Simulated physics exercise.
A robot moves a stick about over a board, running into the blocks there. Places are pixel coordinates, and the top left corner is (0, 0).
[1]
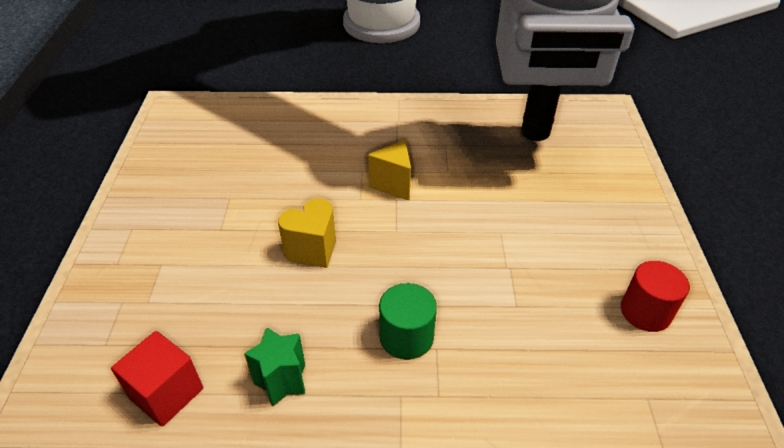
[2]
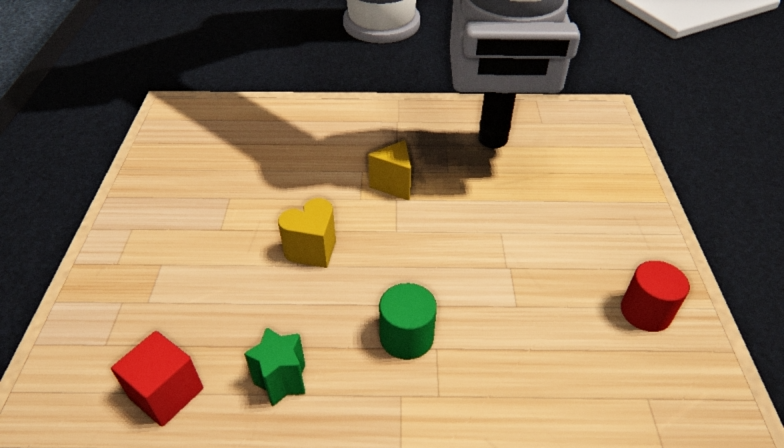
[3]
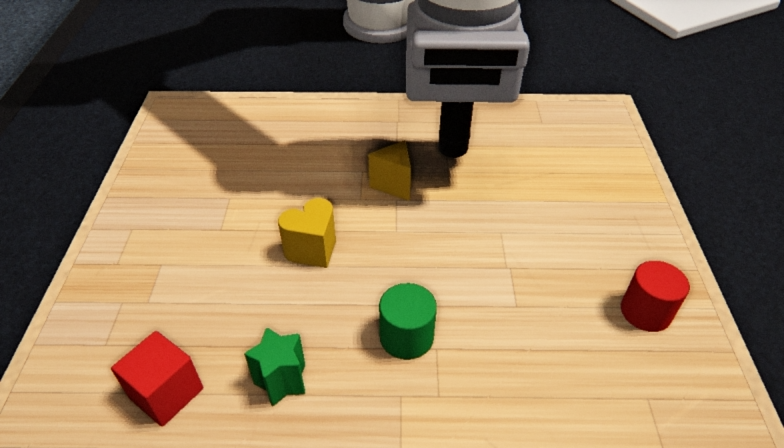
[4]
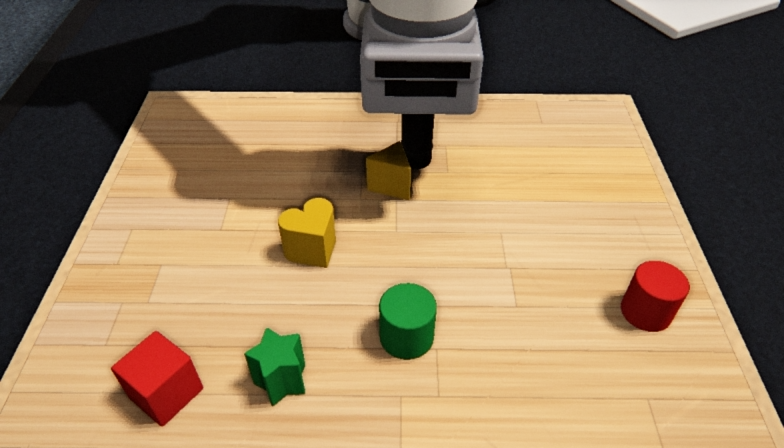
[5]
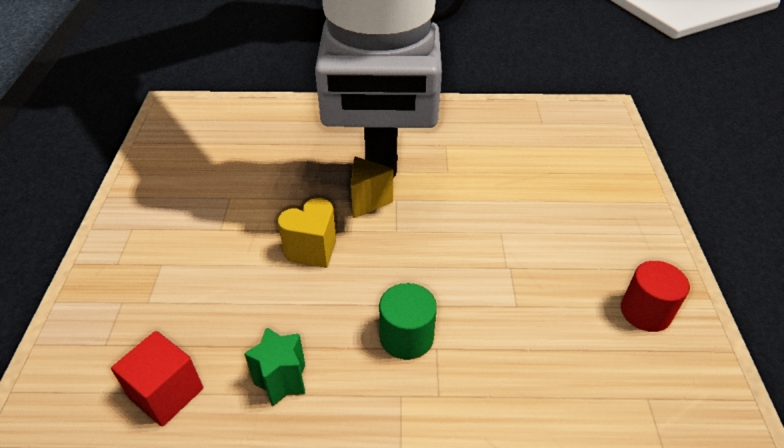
A robot arm moves its black stick left across the board and pushes a yellow block.
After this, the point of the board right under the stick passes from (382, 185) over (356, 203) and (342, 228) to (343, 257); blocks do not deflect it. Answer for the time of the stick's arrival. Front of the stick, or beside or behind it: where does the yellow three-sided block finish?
I believe the yellow three-sided block keeps its place ahead of the stick.
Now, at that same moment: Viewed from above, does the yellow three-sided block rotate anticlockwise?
I believe so.
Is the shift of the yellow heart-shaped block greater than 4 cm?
The answer is no.
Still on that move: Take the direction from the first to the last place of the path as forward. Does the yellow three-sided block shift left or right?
Seen from start to end, it moves left.
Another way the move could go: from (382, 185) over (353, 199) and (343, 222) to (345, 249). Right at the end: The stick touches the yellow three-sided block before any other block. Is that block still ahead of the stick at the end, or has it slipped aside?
Still in front.
On the path given first. One third of the way, stick (355, 191); yellow three-sided block (343, 191), turned 20° anticlockwise.
Two thirds of the way, stick (341, 217); yellow heart-shaped block (295, 228), turned 20° clockwise; yellow three-sided block (341, 219), turned 30° anticlockwise.
At the end, stick (342, 245); yellow heart-shaped block (292, 231), turned 25° clockwise; yellow three-sided block (342, 249), turned 20° anticlockwise.
